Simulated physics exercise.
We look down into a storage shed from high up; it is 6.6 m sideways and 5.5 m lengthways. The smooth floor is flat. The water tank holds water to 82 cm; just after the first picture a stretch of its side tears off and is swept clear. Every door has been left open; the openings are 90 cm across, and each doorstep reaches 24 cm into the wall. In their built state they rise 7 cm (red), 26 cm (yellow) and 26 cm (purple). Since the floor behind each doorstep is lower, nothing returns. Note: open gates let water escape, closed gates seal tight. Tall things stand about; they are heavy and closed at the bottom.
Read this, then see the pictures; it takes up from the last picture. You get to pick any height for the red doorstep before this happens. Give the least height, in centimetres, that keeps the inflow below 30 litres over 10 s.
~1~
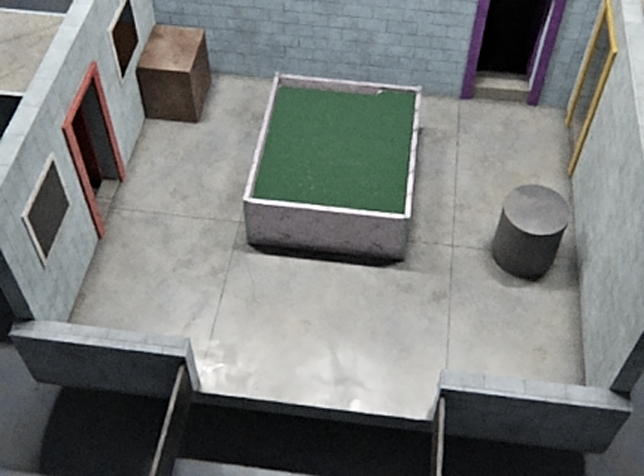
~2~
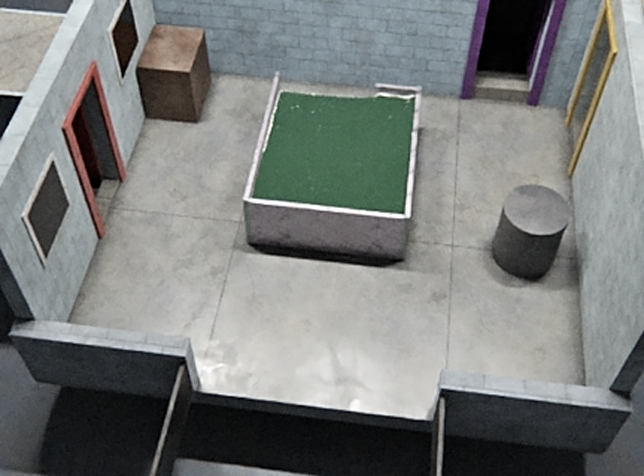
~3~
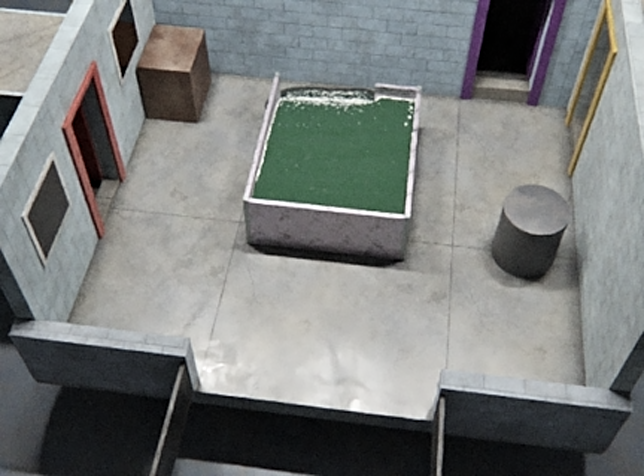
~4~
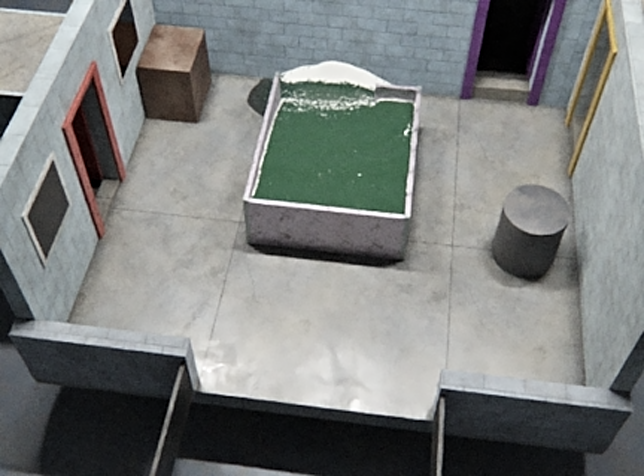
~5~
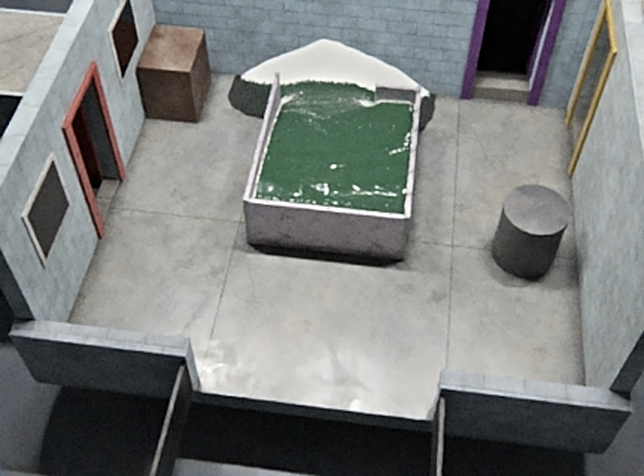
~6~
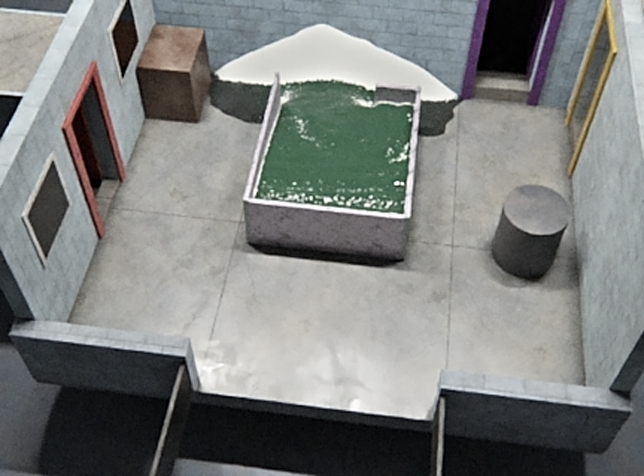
About 7.5 cm.
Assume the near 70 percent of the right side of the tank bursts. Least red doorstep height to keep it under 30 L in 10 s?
In that case you'd want it roughly 9.5 cm high.
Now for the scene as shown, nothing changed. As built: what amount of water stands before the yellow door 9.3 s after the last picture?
Roughly 11.0 cm deep.
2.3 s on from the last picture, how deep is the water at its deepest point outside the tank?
Up to some 42 centimetres, I'd say.
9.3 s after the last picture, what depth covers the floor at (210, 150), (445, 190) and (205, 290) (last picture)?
Taking the spots in order: About 5, 9 and 8 centimetres.
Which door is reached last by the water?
Red.
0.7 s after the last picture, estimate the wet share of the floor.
Approximately 25 % of the floor.
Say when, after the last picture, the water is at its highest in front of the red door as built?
Some 6.5 s, more or less.
Then, 0.7 s after the last picture water covers 25 % of the floor, deepest (66 cm) near (215, 84); it has not reached the red door.
Then, 2.3 s after the last picture water covers 65 % of the floor, deepest (42 cm) near (174, 73); 9 cm at the red door, 1 litre in over its 7 cm doorstep.
Then, 9.3 s after the last picture water covers 100 % of the floor, deepest (20 cm) near (577, 381); 10 cm at the red door, 34 litres in over its 7 cm doorstep.
At the red door as built, the water peaked near 11 cm, 6.7 s after the last picture.
With a doorstep of 6 cm, 51 litres would have come in within the 10 s; with 9.5 cm, 9 litres. So under 30 litres takes about 7.5 cm.
